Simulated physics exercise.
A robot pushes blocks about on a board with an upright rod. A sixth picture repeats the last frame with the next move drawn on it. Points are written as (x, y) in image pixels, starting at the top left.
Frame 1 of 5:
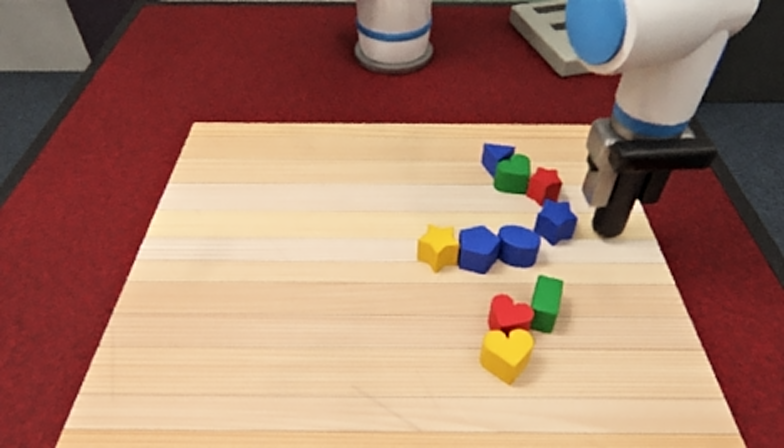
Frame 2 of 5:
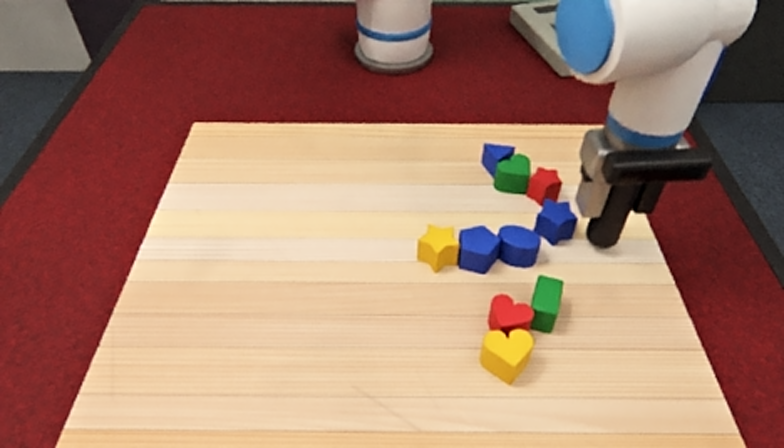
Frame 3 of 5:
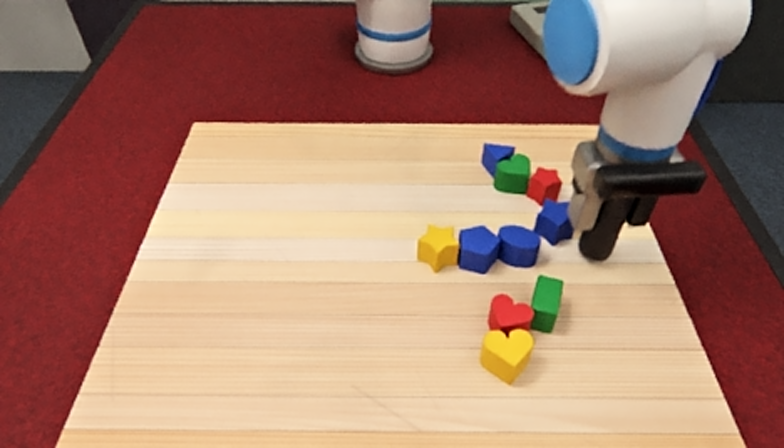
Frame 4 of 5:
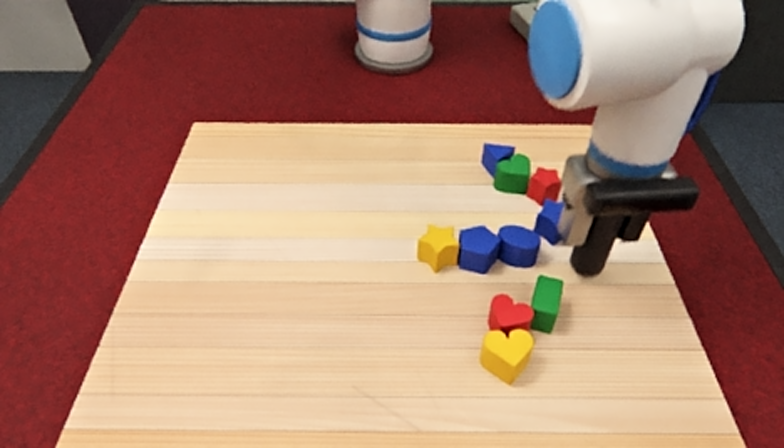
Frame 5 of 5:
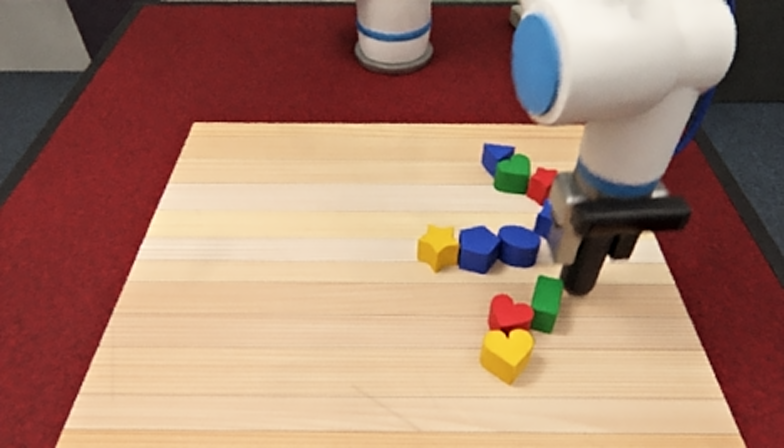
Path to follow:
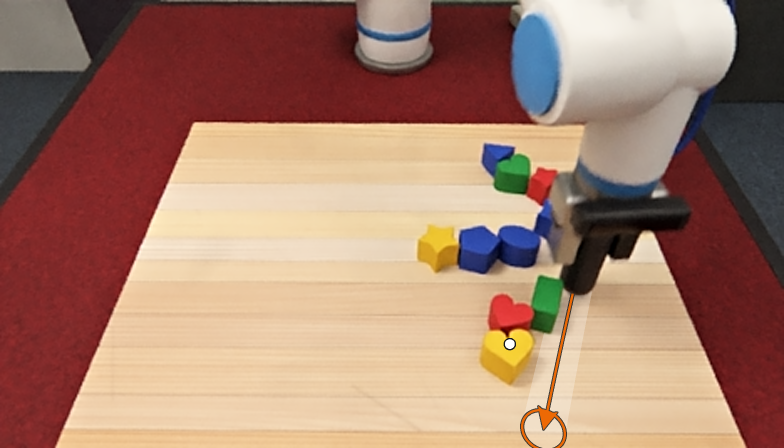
On a pale wooden board scattered with small red, blue, green and yellow blocks, a robot arm holding a dark upright rod moves a short way toward the viewer and slightly left, nearing the green oblong, while the blocks stay still.
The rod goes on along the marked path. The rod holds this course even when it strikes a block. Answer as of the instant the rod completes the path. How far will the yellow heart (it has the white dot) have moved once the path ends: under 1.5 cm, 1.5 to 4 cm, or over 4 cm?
Goes under 1.5 cm.
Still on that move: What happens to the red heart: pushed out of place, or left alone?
It gets displaced.
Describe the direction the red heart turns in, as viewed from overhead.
Spins clockwise.
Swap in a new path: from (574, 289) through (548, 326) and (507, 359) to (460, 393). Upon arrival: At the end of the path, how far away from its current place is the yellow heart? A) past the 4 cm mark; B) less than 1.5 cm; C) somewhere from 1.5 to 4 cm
A
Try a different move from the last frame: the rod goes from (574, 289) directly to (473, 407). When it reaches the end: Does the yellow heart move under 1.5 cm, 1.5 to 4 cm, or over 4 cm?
It falls in the over 4 cm band.
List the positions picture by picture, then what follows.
Lower end of the rod at (607, 228), tops of blocks, yellow heart at (510, 344), red heart at (511, 310), green oblong at (548, 293), in the first picture.
Rod at (601, 238), blocks as before, in the second picture.
Rod at (594, 250), blocks as before, in the third picture.
Rod at (586, 265), blocks as before, in the fourth picture.
Rod at (576, 283), yellow heart at (510, 344), red heart at (511, 310), green oblong at (548, 293), in the fifth picture.
The drawn path runs in a line from (574, 289) to (543, 430); the dot is on the yellow heart.
What follows on the original path. One third of the way, rod at (567, 325); red heart at (503, 312), turned 15° clockwise; green oblong at (539, 300).
Two thirds of the way, rod at (557, 371); red heart at (500, 312), turned 20° clockwise; green oblong at (538, 301).
At the end, rod at (546, 424); yellow heart not moved; red heart at (500, 312), turned 20° clockwise; green oblong at (538, 301).
